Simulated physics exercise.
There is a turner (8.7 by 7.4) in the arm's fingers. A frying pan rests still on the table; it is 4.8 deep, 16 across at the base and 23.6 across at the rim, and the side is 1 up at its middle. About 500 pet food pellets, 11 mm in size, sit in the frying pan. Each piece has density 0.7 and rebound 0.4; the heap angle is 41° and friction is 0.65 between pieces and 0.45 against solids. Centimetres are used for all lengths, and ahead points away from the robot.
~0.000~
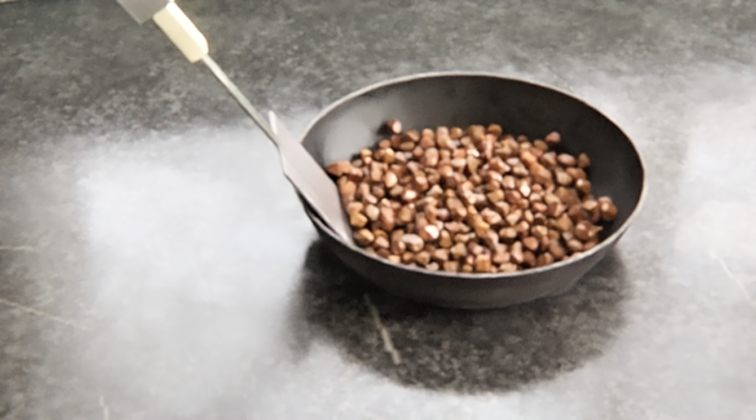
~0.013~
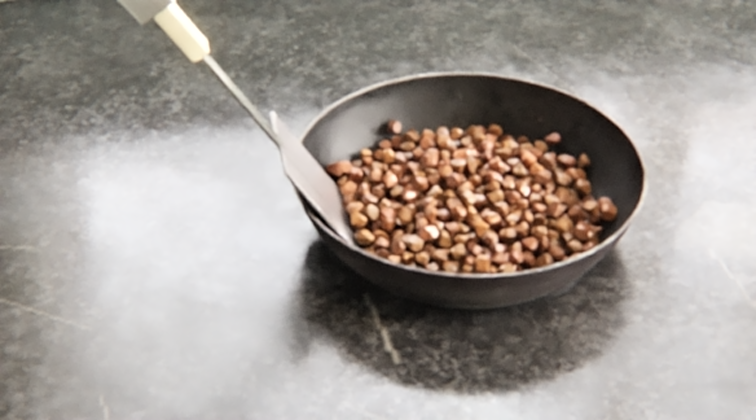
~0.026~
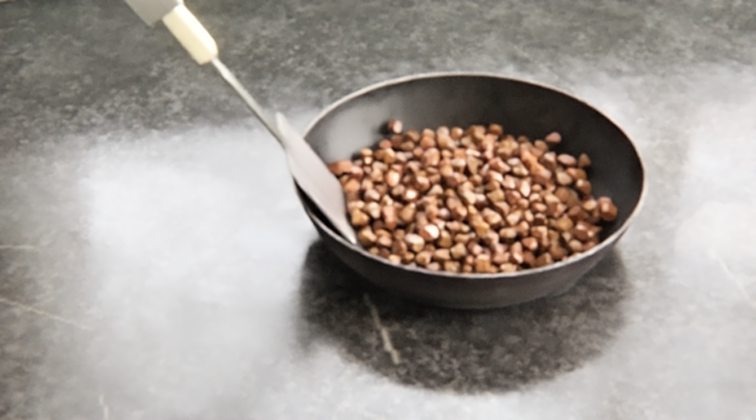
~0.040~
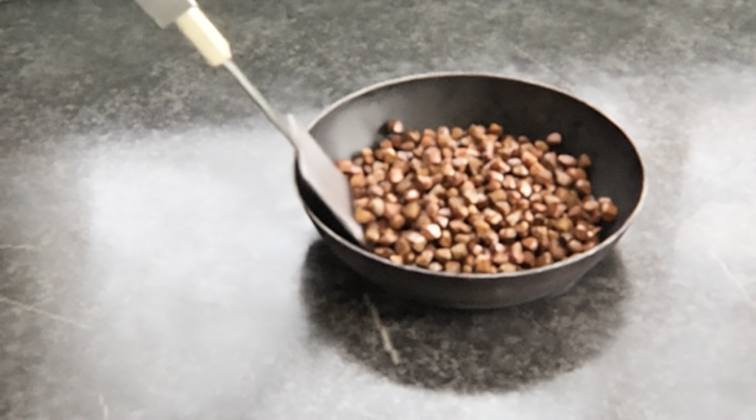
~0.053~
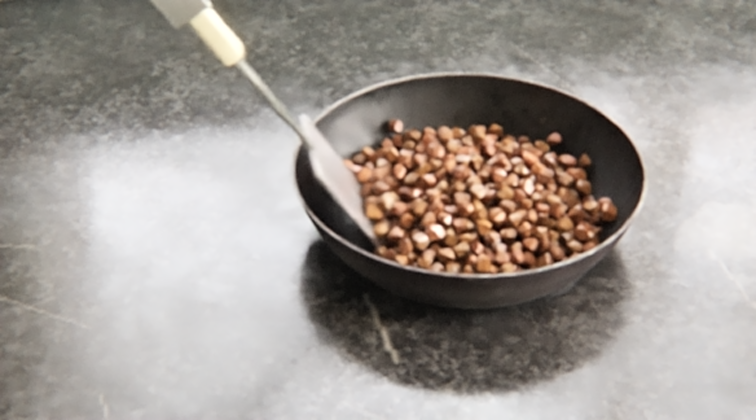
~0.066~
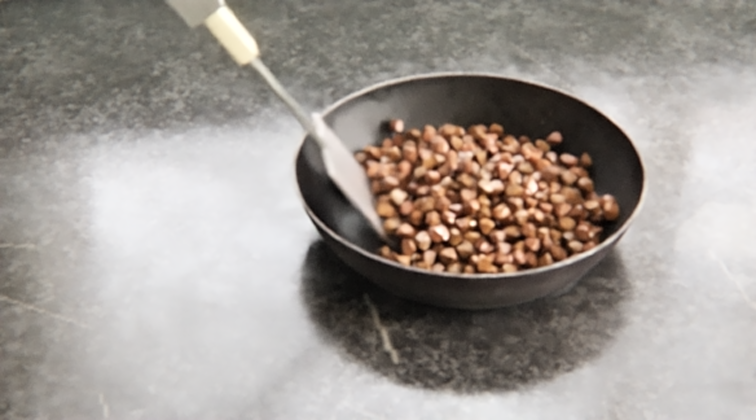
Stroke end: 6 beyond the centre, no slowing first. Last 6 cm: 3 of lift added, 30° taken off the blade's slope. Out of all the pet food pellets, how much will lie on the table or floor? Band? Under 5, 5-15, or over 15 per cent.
Under 5 per cent.
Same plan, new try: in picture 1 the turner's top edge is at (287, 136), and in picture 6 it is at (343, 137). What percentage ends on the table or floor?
Near 5 in a hundred.
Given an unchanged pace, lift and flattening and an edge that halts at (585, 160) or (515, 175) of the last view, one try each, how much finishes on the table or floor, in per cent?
Respectively about 15 and 0 percent end on the table or floor.
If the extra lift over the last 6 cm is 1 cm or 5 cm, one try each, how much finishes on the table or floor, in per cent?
You'd get some 0 per cent with the first setting and some 5 per cent with the second.
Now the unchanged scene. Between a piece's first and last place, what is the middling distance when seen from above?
4 cm.
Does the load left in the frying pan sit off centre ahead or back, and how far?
It sits some 4.5 centimetres ahead of centre.
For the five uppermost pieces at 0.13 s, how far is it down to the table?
Height: Some 5 cm.
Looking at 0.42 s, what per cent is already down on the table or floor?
Estimate: About 2 percent.
After 0.13 s, sloping 58°, highest piece 5 above the table; 502 in the frying pan.
After 0.19 s, sloping 44°, highest piece 6 above the table; 502 in the frying pan.
After 0.42 s, sloping 28°, highest piece 6 above the table; 487 in the frying pan, 11 on the table or floor, 4 on the blade or in flight.
After 1.47 s, sloping 28°, highest piece 6 above the table; 487 in the frying pan, 15 on the table or floor.
At rest, 487 in the frying pan, 15 on the table or floor. That is 3 % on the table or floor.
